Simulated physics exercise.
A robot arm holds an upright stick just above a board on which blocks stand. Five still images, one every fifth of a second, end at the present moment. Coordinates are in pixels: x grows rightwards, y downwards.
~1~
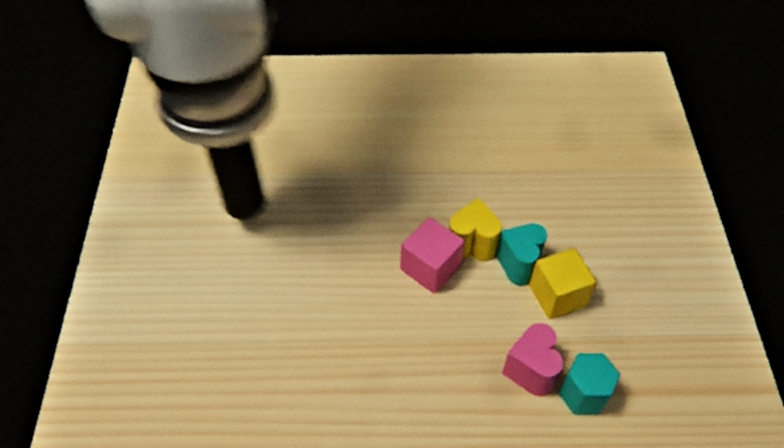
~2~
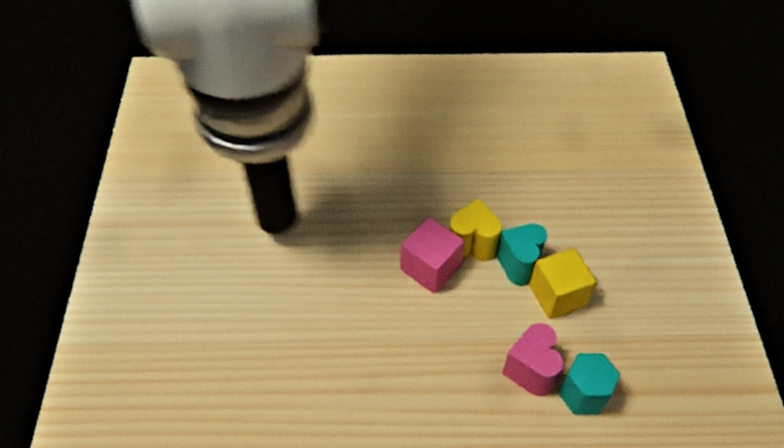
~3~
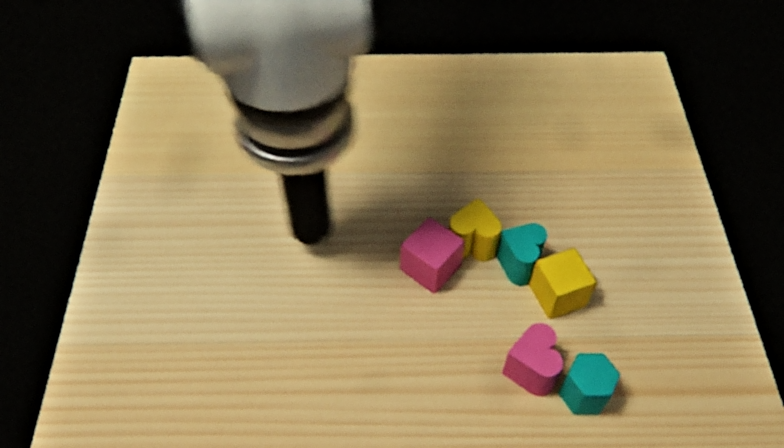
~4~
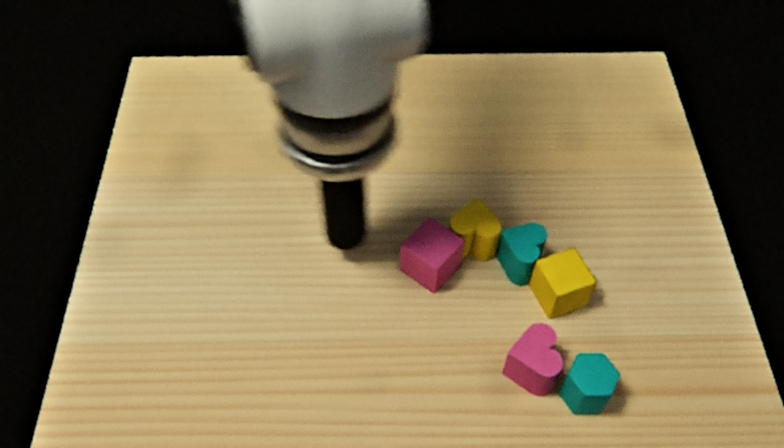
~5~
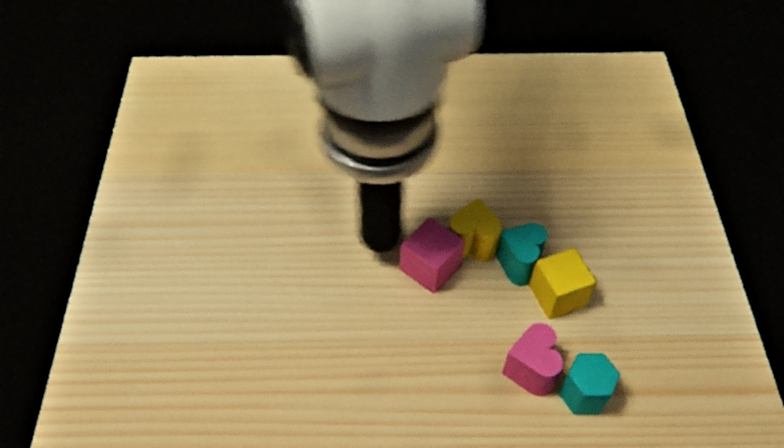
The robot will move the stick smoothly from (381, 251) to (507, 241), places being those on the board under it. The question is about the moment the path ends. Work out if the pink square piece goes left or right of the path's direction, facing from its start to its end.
It is pushed towards the right-hand side.
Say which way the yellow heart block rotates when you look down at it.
It is turned anticlockwise.
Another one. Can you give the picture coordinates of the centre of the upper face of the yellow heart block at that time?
The middle of the upper face of the yellow heart block will lie at about (548, 196) in the picture.
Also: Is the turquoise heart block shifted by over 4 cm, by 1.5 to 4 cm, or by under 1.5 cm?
Its displacement is between 1.5 and 4 cm.
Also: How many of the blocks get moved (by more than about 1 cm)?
Answer: Three or more.
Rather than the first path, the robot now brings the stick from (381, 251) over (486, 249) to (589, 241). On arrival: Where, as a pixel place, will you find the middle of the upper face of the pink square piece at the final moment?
Near (483, 263).
What follows on the original path. One third of the way, stick (425, 233); pink square piece (457, 254).
Two thirds of the way, stick (469, 229); pink square piece (475, 259), turned 35° clockwise; yellow heart block (514, 208), turned 25° anticlockwise; turquoise heart block (544, 238), turned 55° clockwise.
At the end, stick (511, 226); pink square piece (475, 259), turned 40° clockwise; yellow heart block (548, 196), turned 50° anticlockwise; turquoise heart block (555, 233), turned 85° clockwise; yellow square piece not moved.
